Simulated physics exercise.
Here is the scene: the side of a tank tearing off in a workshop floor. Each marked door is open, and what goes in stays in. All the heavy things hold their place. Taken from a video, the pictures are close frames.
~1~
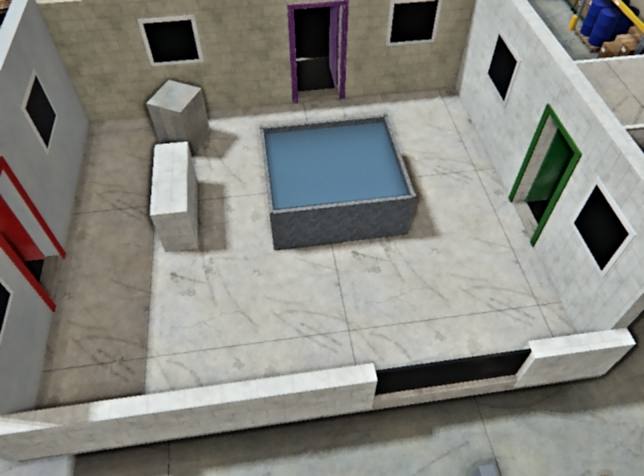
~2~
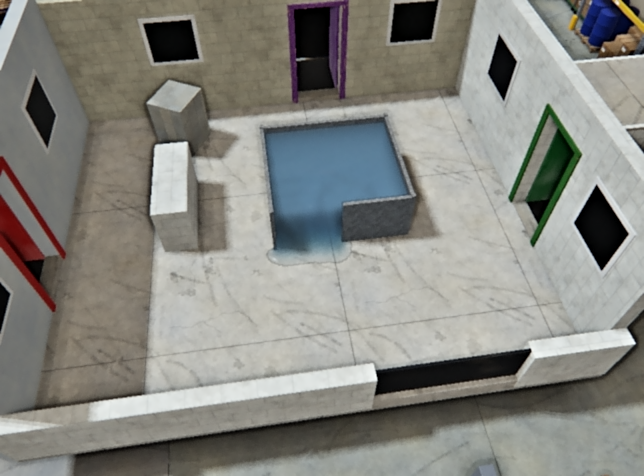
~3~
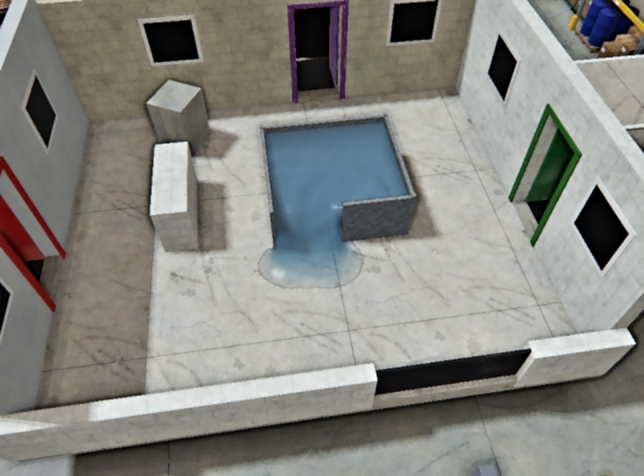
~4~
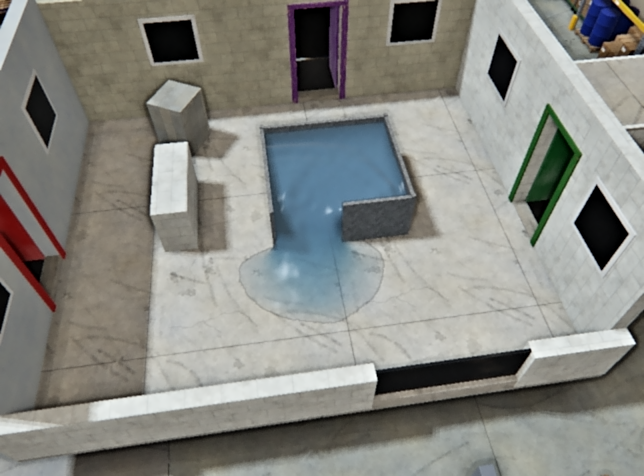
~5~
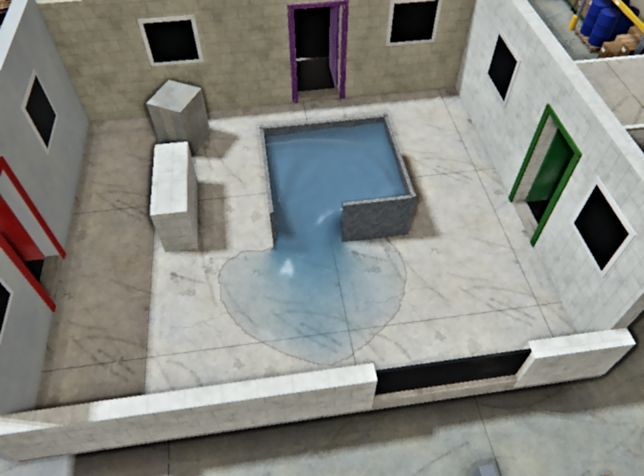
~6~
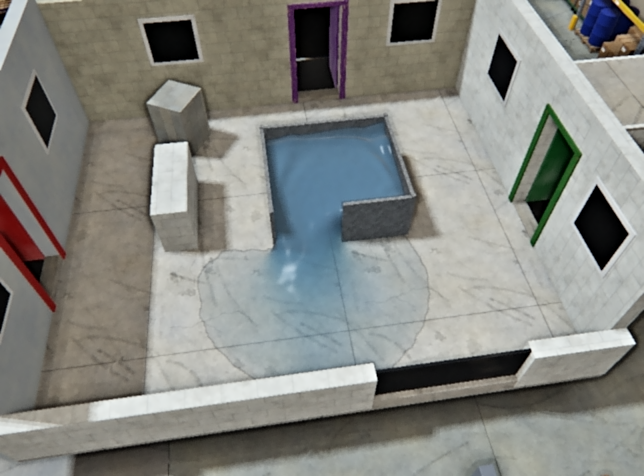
The footage shows an open tank of still water in a walled room before part of its near side gives way, and water pours through the gap, spreading across the pale floor in a widening, rounded pool.
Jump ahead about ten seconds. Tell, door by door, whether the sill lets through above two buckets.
The purple door does not surpass two buckets; the green door surpasses two buckets; the red door does not surpass two buckets.
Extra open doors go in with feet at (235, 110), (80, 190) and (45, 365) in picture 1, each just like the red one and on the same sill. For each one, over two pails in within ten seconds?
Doors one to three: Does not reach it / does not reach it / beats it.
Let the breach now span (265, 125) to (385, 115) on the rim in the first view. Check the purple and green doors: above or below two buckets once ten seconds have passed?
Note: Purple crosses the line, green misses the line.
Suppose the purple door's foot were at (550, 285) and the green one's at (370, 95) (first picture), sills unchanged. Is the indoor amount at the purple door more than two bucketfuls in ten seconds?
The purple door overflows.
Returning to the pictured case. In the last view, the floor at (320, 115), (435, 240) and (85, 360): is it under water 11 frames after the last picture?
Result, in order: Unflooded / unflooded / waterlogged.
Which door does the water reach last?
From what the pictures show, it's the purple door.
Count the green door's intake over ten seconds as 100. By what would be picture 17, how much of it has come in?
That comes out to 0 per cent by my count.
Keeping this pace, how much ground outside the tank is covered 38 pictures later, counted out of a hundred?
That comes to about 80 per cent.
A moment on, water covers 25 % of the floor; the purple door not reached, the green door not reached, the red door not reached.
Next, water covers 30 % of the floor; the purple door not reached, the green door not reached, the red door not reached.
Then, water covers 50 % of the floor; the purple door not reached, the green door under two buckets in, the red door wet at the sill, nothing in.
Later, water covers 80 % of the floor; the purple door not reached, the green door over two buckets in, the red door wet at the sill, nothing in.
In the end, water covers 100 % of the floor; the purple door wet at the sill, nothing in, the green door over two buckets in, the red door wet at the sill, nothing in.
